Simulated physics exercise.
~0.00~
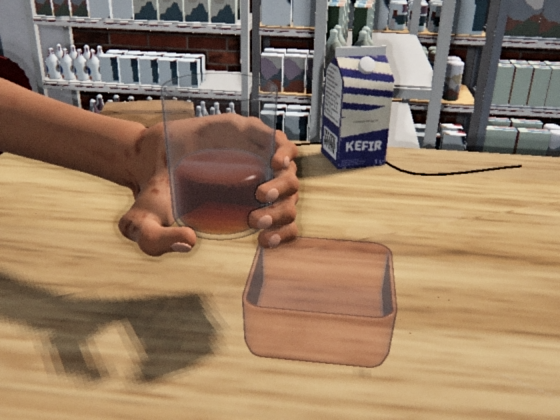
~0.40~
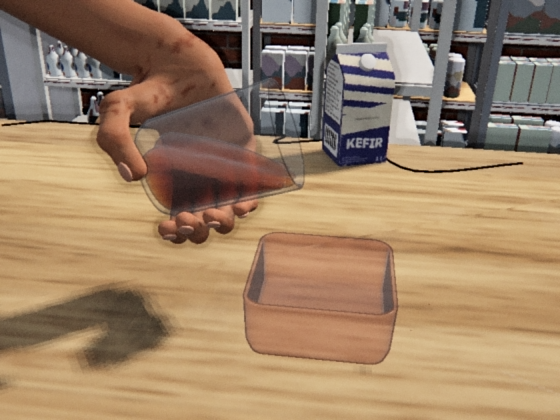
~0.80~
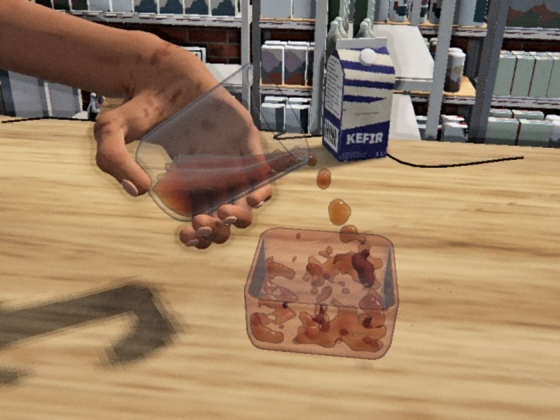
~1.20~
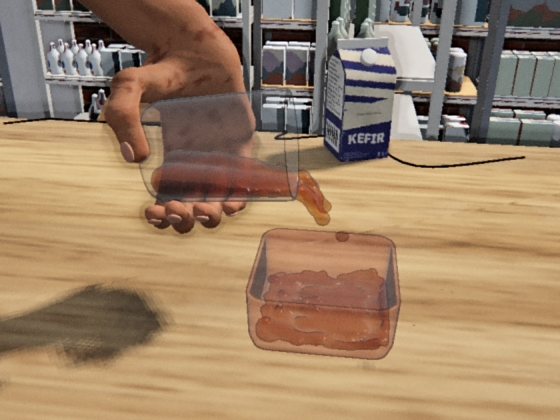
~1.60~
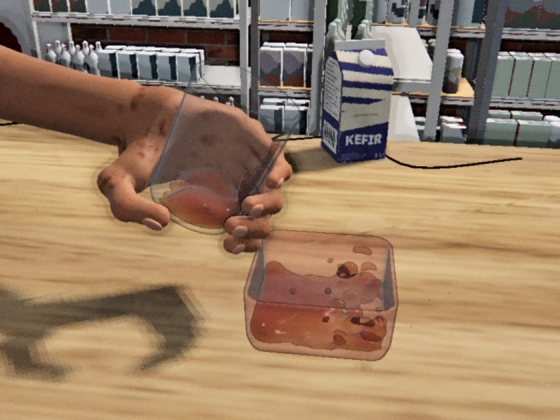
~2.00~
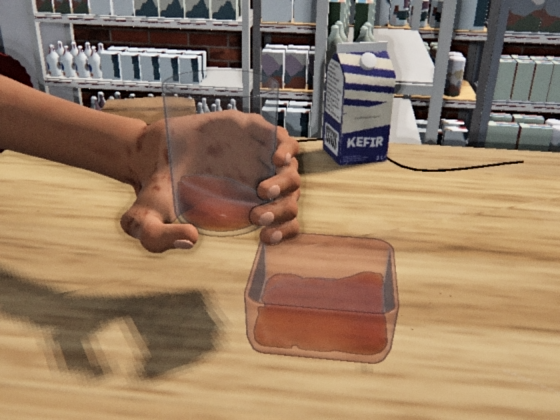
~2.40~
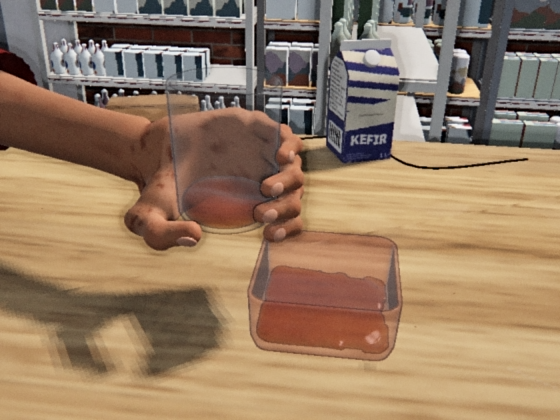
A hand tipped a clear tumbler of reddish-brown tea over an empty see-through box on a wooden table, eased back slightly, then poured again before turning upright, leaving the box partly filled and a little tea in the tumbler.
